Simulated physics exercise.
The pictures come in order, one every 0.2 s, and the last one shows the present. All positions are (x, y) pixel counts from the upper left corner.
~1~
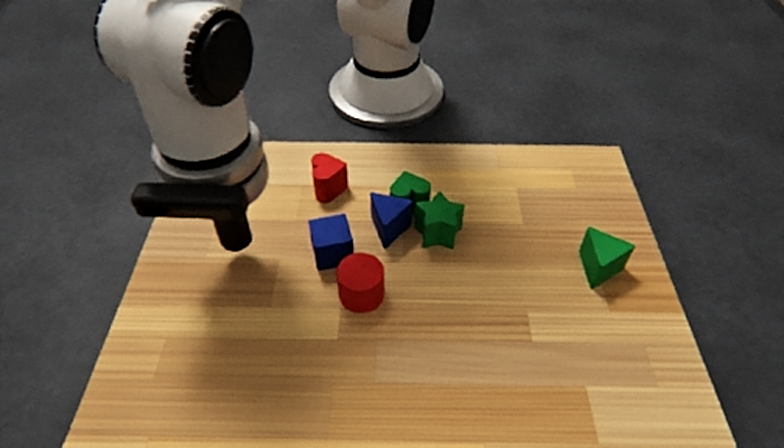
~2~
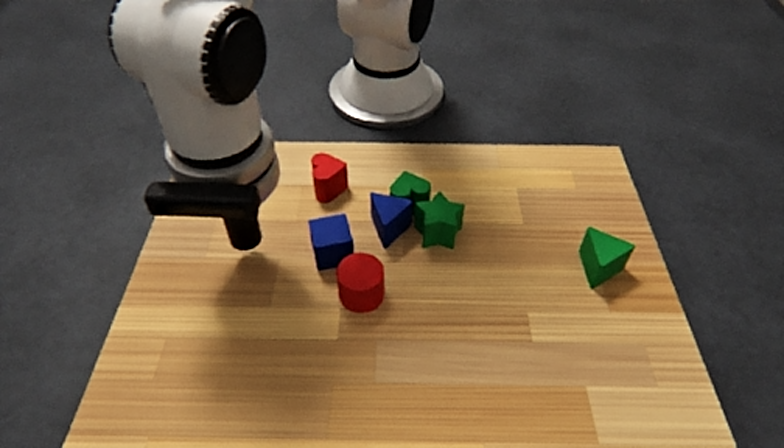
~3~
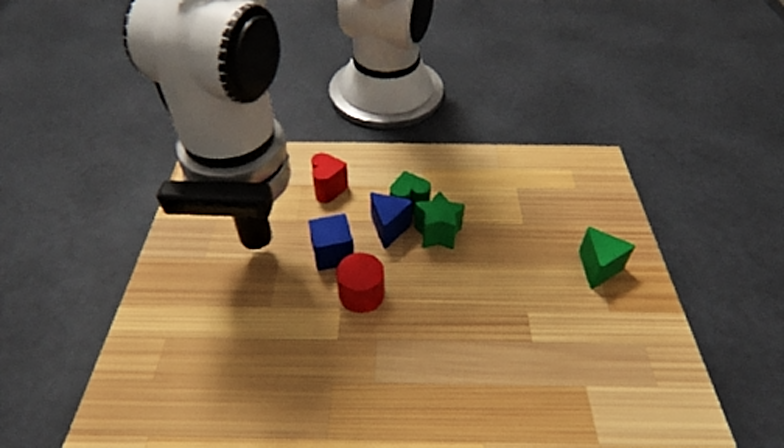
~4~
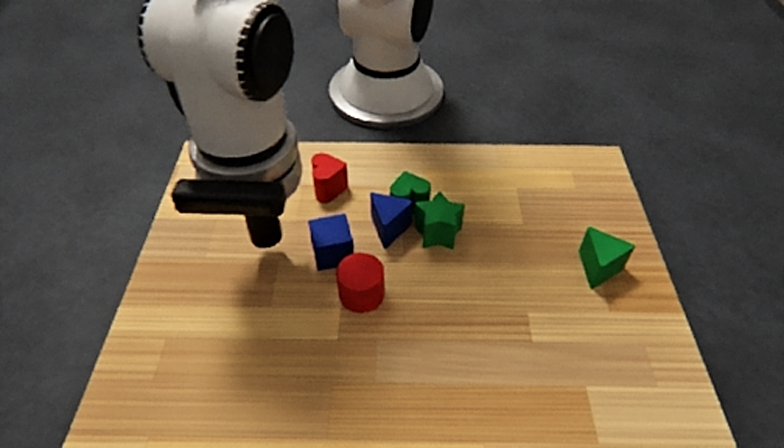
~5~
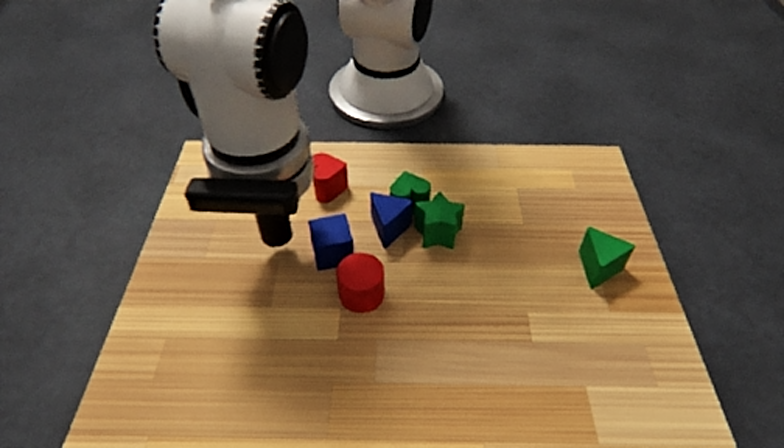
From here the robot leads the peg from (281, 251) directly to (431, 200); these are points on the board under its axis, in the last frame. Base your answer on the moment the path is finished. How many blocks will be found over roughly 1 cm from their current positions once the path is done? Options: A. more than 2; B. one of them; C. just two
Answer: A.
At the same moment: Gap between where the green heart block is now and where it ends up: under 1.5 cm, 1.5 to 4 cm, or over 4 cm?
The shift is above 4 cm.
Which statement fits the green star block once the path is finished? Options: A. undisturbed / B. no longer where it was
B (no longer where it was)
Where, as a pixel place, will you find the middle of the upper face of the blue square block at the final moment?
I'd expect the centre of its top face to be at (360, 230).
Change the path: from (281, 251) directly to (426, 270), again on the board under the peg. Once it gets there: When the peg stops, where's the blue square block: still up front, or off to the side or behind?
Looking at the end of the path, the blue square block is still being driven ahead.
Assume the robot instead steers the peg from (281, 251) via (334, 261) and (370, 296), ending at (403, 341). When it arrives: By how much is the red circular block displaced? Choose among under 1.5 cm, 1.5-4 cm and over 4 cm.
Offset: Above 4 cm.
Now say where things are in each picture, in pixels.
Tip of the peg (237, 240), middles of tops, blue square block (330, 230), blue triangle (389, 206), green heart block (410, 184), green star block (440, 209), in the first picture.
Peg (246, 239), nothing pushed, in the second picture.
Peg (256, 238), nothing pushed, in the third picture.
Peg (267, 237), nothing pushed, in the fourth picture.
Peg (277, 236), blue square block (330, 230), blue triangle (389, 206), green heart block (410, 184), green star block (440, 209), in the fifth picture.
On the path given first. One third of the way, peg (332, 218); blue square block (353, 229), turned 60° clockwise.
Two thirds of the way, peg (384, 201); blue square block (358, 230), turned 75° clockwise; blue triangle (408, 204), turned 45° clockwise; green heart block (425, 177), turned 25° anticlockwise; green star block (457, 215), turned 15° anticlockwise.
At the end, peg (433, 185); blue square block (358, 230), turned 75° clockwise; blue triangle (419, 205), turned 80° clockwise; green heart block (458, 167), turned 60° anticlockwise; green star block (459, 218), turned 25° anticlockwise.
